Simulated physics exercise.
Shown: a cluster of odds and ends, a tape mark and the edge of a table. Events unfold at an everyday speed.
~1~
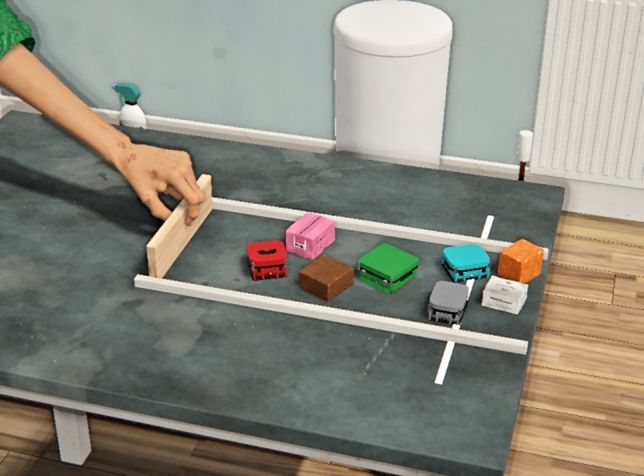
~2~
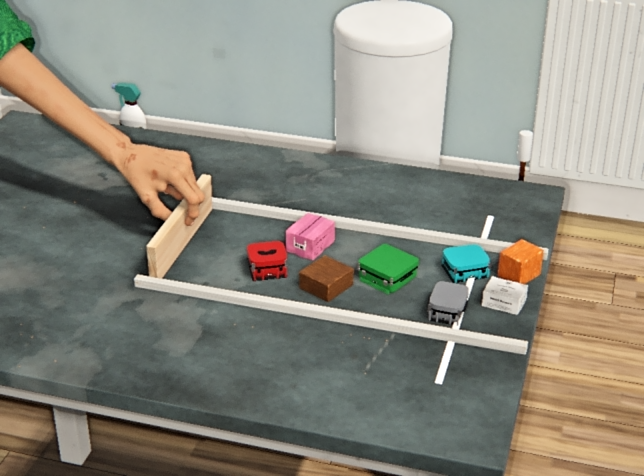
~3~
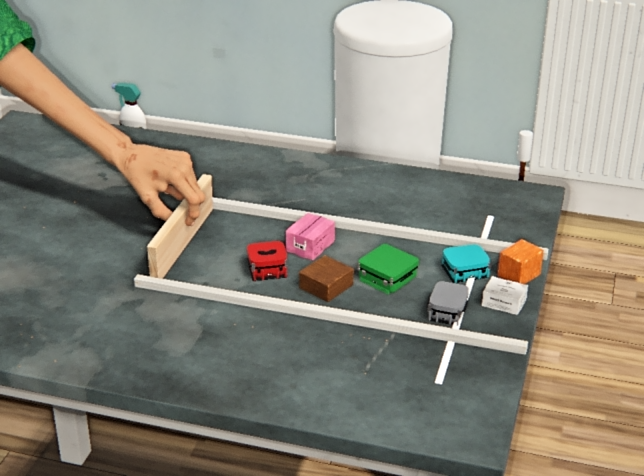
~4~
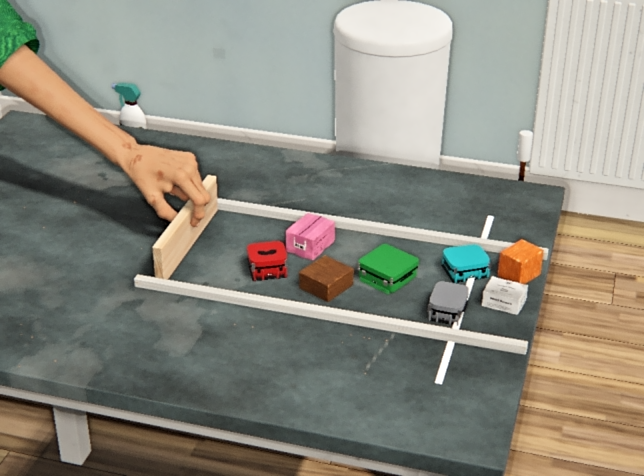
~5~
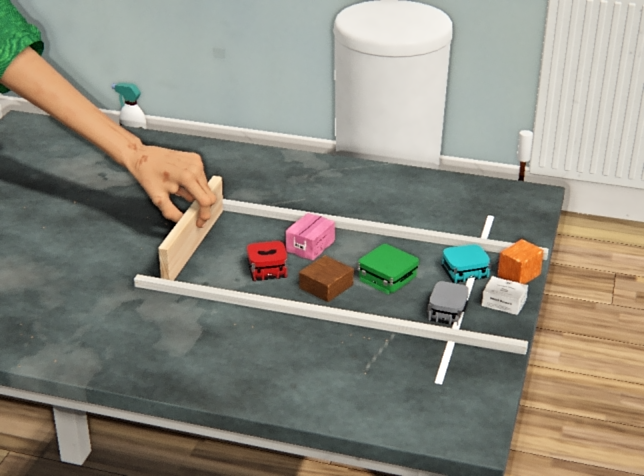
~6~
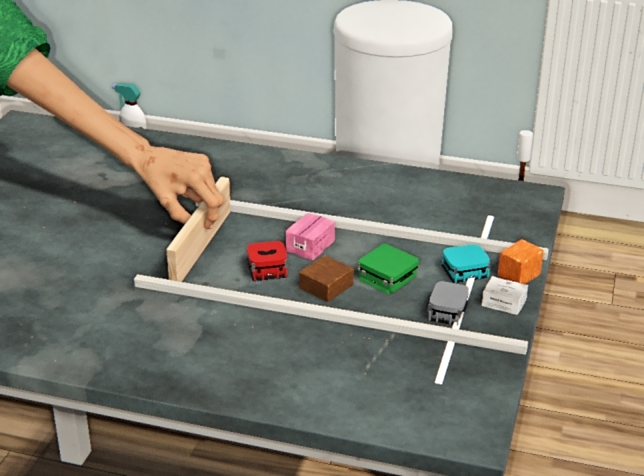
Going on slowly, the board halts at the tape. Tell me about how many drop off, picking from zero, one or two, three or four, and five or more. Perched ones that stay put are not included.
Those that leave the table: Three or four.
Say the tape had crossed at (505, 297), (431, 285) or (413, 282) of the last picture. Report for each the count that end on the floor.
The three tries give 6, 0 and 0.
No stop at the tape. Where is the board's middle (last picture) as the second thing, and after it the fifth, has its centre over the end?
(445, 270) and (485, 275).
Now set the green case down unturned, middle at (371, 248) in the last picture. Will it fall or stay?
In that case it holds firm.
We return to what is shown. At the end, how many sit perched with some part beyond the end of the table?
Answer: 2.
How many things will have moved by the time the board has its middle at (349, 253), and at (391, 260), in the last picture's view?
At first I count 4, and then 6.
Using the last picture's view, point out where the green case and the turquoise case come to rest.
First (520, 290), then (527, 262).
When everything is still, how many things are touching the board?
2 are in contact with it.
Soon after, none off yet; orange block at rest near (521, 263); white box at rest near (505, 295); turquoise case at rest near (466, 264).
In the end, the number that fall off is three or four; gone, grey case, white box and orange block.
